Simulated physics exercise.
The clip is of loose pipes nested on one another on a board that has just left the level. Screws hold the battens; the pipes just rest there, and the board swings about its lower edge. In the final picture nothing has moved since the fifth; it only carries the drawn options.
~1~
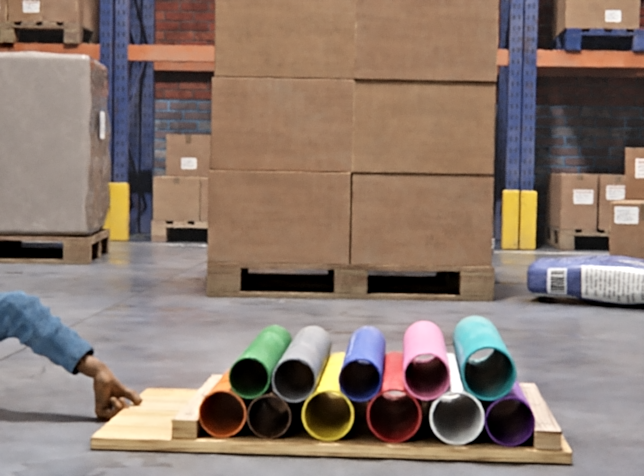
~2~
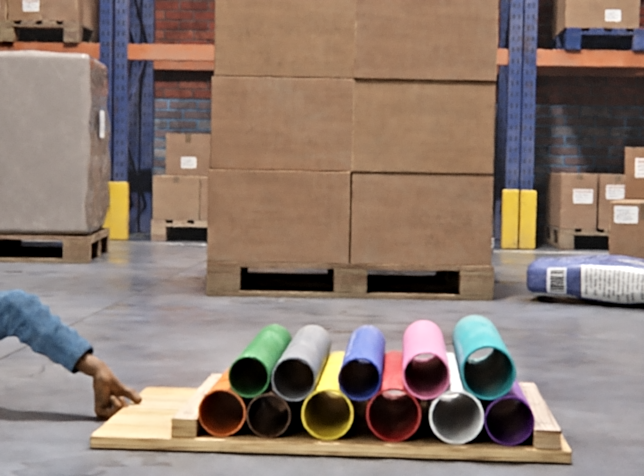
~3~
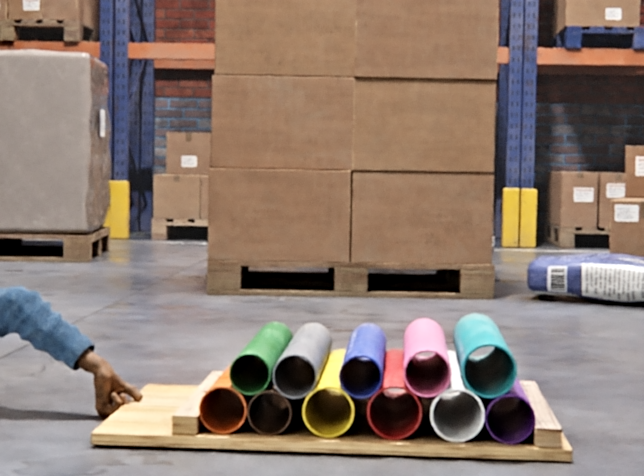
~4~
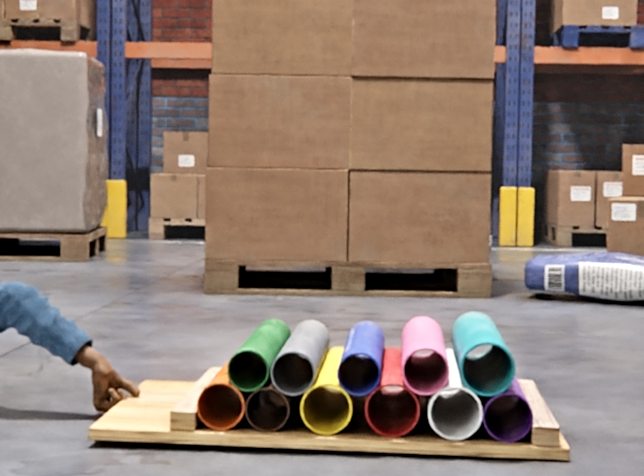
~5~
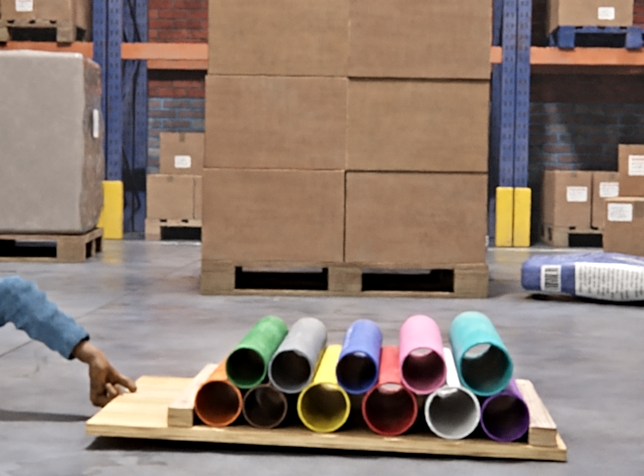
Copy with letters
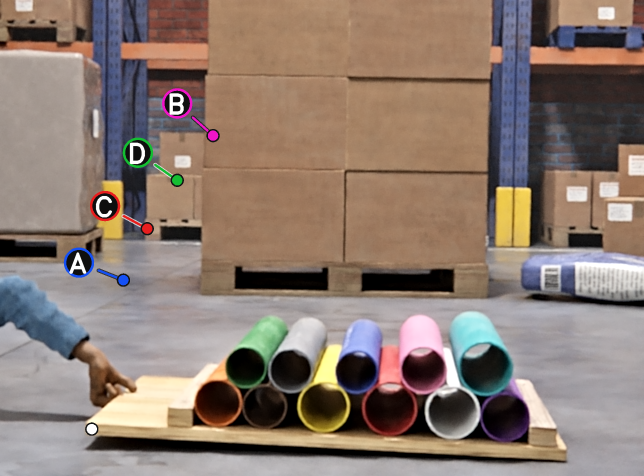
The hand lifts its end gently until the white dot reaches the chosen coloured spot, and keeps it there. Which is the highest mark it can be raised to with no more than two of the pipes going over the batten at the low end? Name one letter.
At most to C.
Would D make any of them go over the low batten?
Yes.
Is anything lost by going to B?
Yes, at B.
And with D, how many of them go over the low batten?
It comes to five.
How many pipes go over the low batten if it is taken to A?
With A, none.
On the marked copy, A at (123, 280); B at (213, 136); C at (147, 229); D at (177, 180); the white dot at (92, 429).
Following C. Soon after the start, board at 16°.
Later, board at 27°.
In the end, board at 27°, one over the low batten (turquoise).
As for the rest, A none over the low batten; B five over the low batten; D five over the low batten.
